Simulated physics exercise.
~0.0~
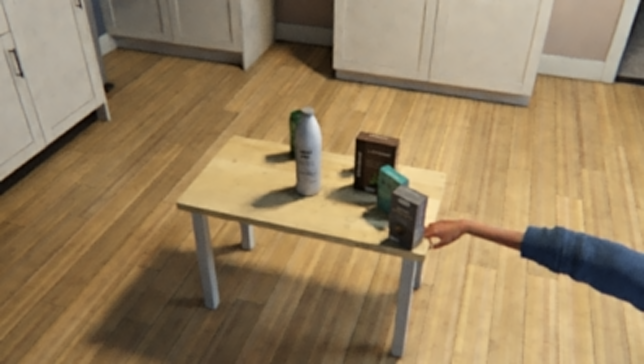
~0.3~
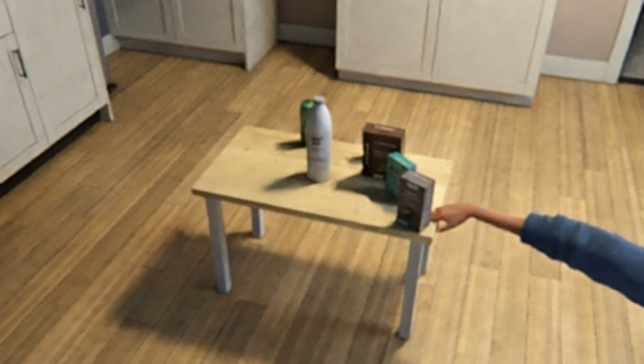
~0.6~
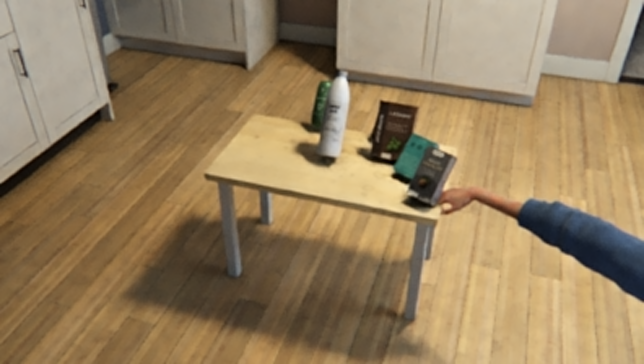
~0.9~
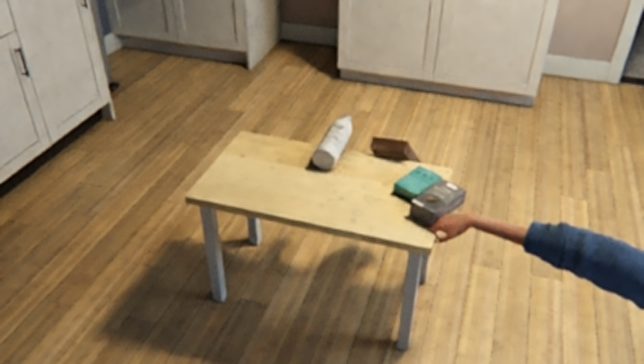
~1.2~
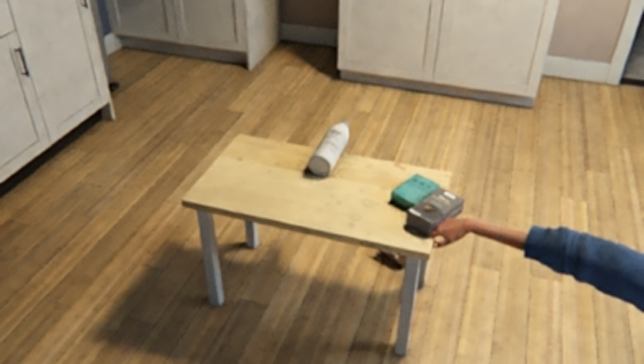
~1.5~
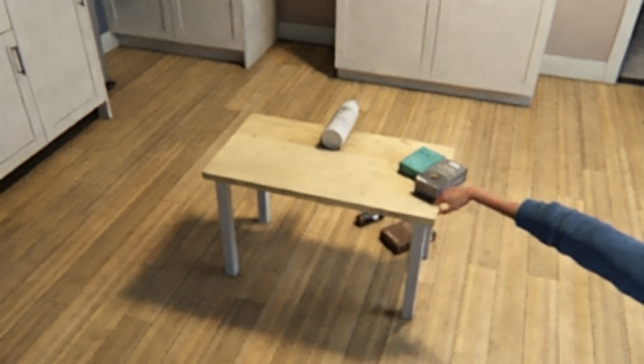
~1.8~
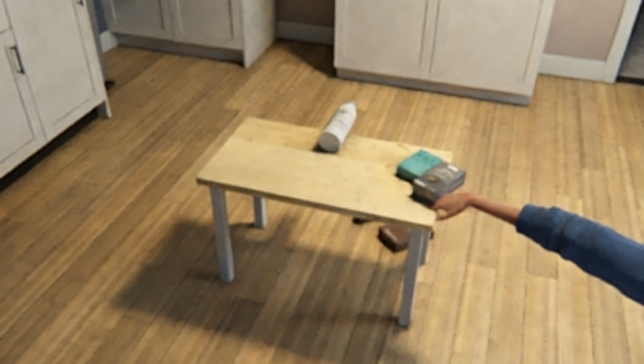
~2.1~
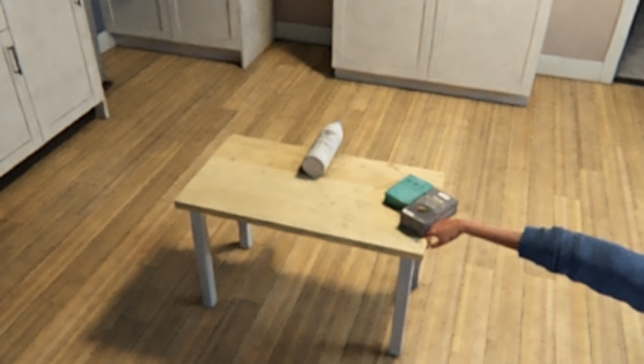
A hand jerks the wooden table back and forth, toppling everything and knocking three items off.
